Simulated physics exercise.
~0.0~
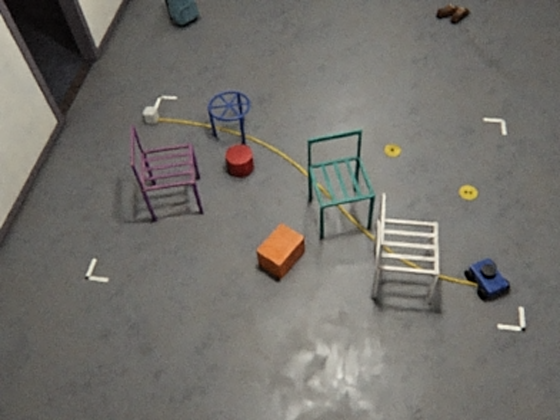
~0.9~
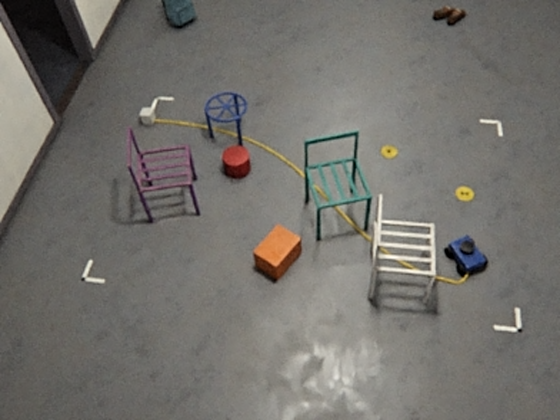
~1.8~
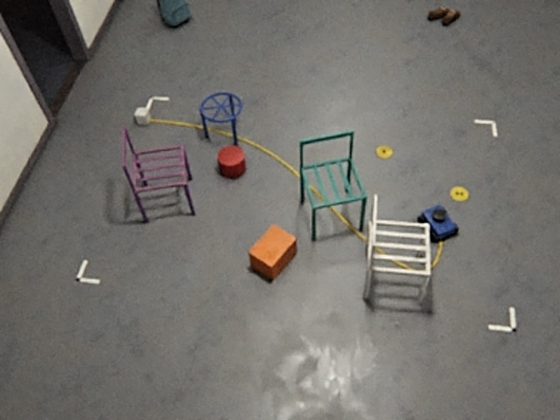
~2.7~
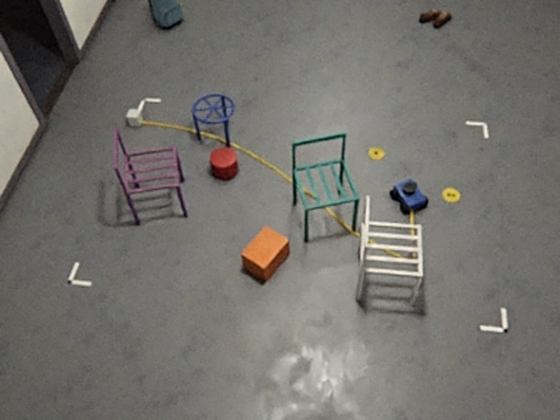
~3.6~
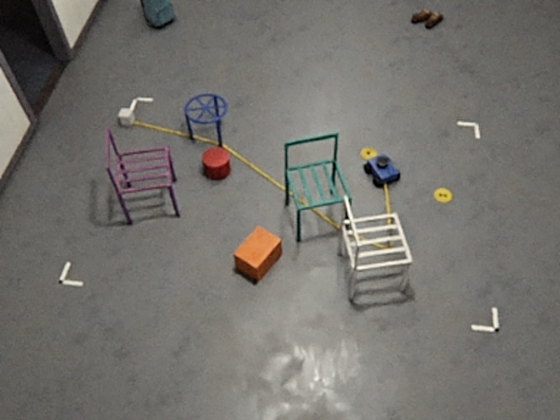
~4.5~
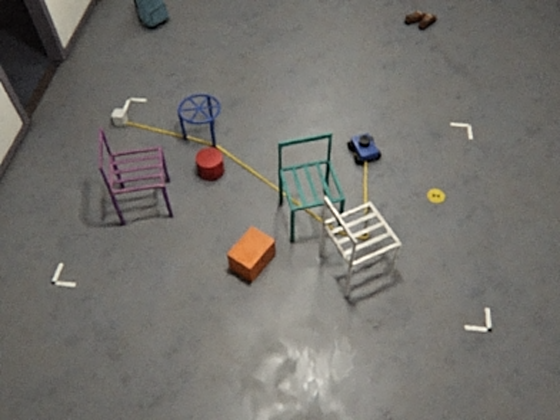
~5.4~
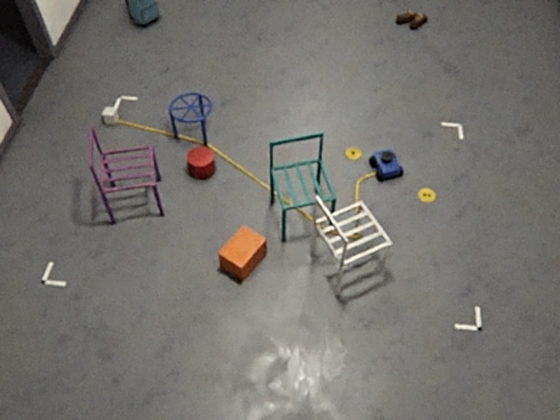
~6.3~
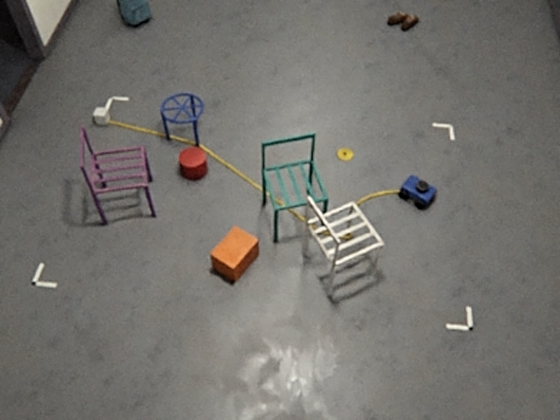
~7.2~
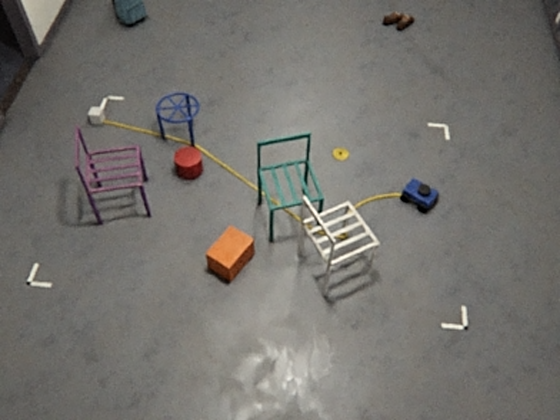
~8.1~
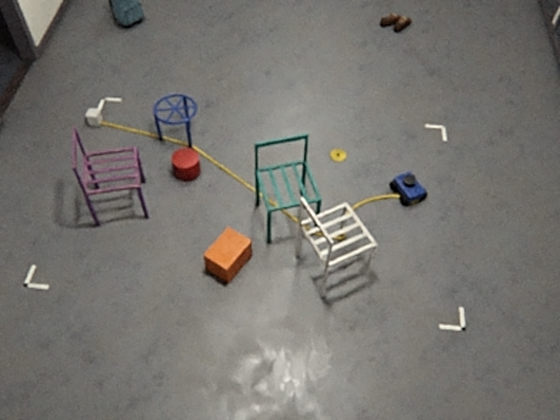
A blue cart rolls up and left, its yellow lead shifting the white chair, then backs rightward.
